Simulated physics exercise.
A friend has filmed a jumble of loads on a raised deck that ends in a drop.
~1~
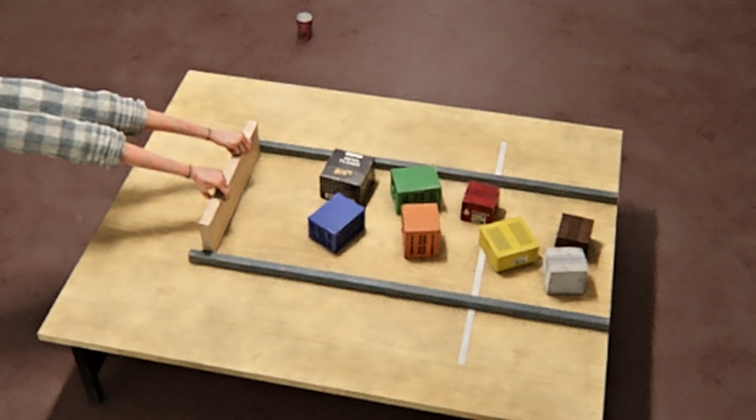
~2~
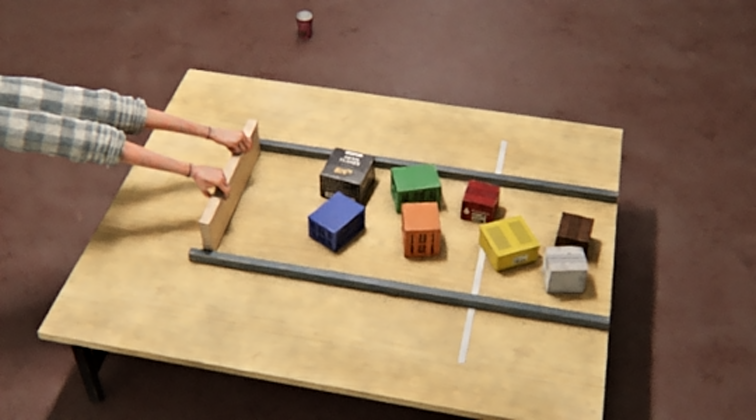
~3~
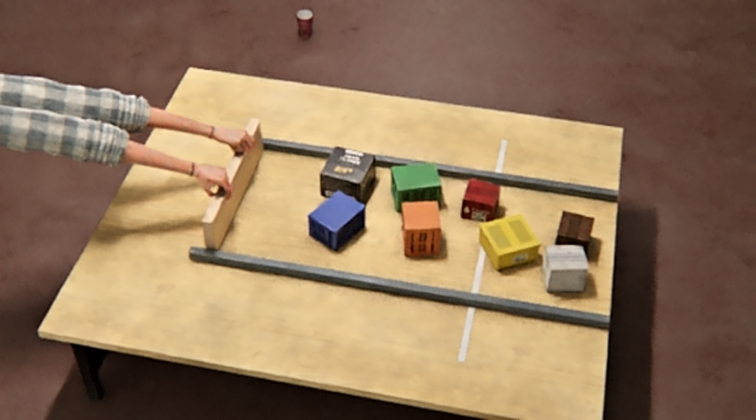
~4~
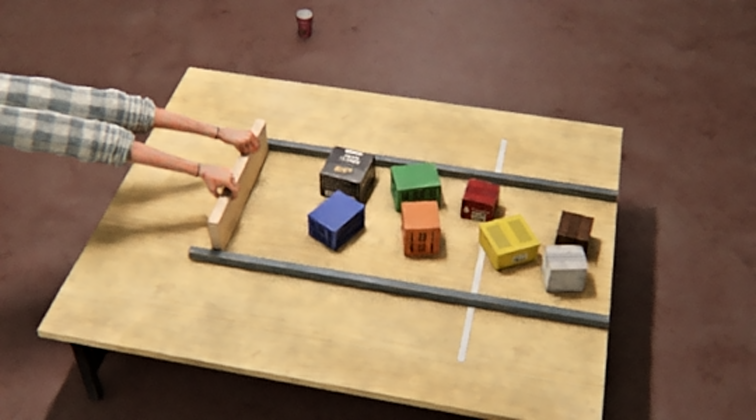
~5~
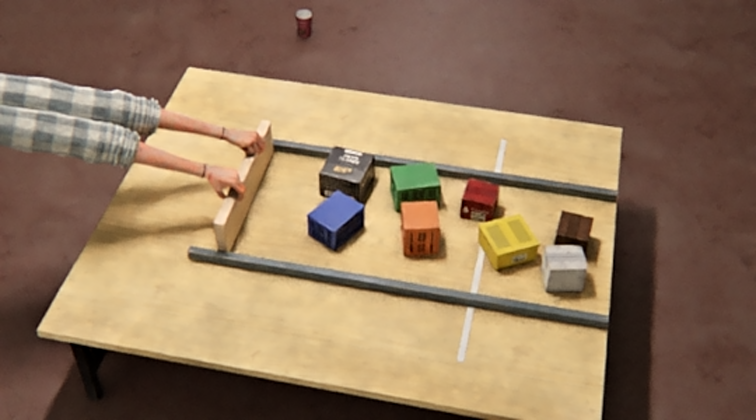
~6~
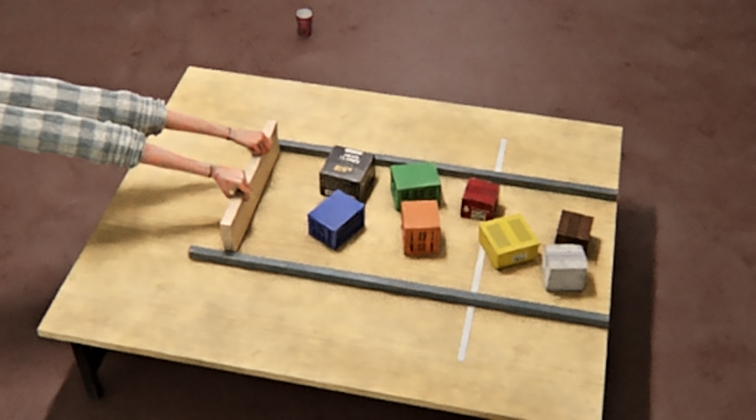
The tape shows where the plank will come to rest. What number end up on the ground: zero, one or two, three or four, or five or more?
As it turns out, the number that fall off is one or two.
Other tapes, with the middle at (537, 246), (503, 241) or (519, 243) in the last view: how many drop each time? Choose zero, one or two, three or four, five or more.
For each place: 3 or 4; just one or two; 1 or 2.
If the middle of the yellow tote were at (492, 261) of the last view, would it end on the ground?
The yellow tote survives.
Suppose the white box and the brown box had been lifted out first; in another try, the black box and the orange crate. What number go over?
First 0, then 0.
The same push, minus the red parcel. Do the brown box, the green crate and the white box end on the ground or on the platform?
The brown box drops off; the green crate holds on; the white box remains up.
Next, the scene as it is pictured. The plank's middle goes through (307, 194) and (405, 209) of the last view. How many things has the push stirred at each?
By then 0, and 5.
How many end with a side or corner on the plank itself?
In contact: 2.
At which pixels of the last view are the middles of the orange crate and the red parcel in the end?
Near (537, 247) and (597, 218).
Soon after, none off yet; brown box at rest near (574, 234); white box at rest near (564, 268); yellow tote at rest near (508, 242).
After that, none off yet; brown box displaced a little near (583, 235); white box at rest near (566, 271); yellow tote displaced about its own width near (540, 247).
In the end, the number that fall off is one or two; gone, brown box.
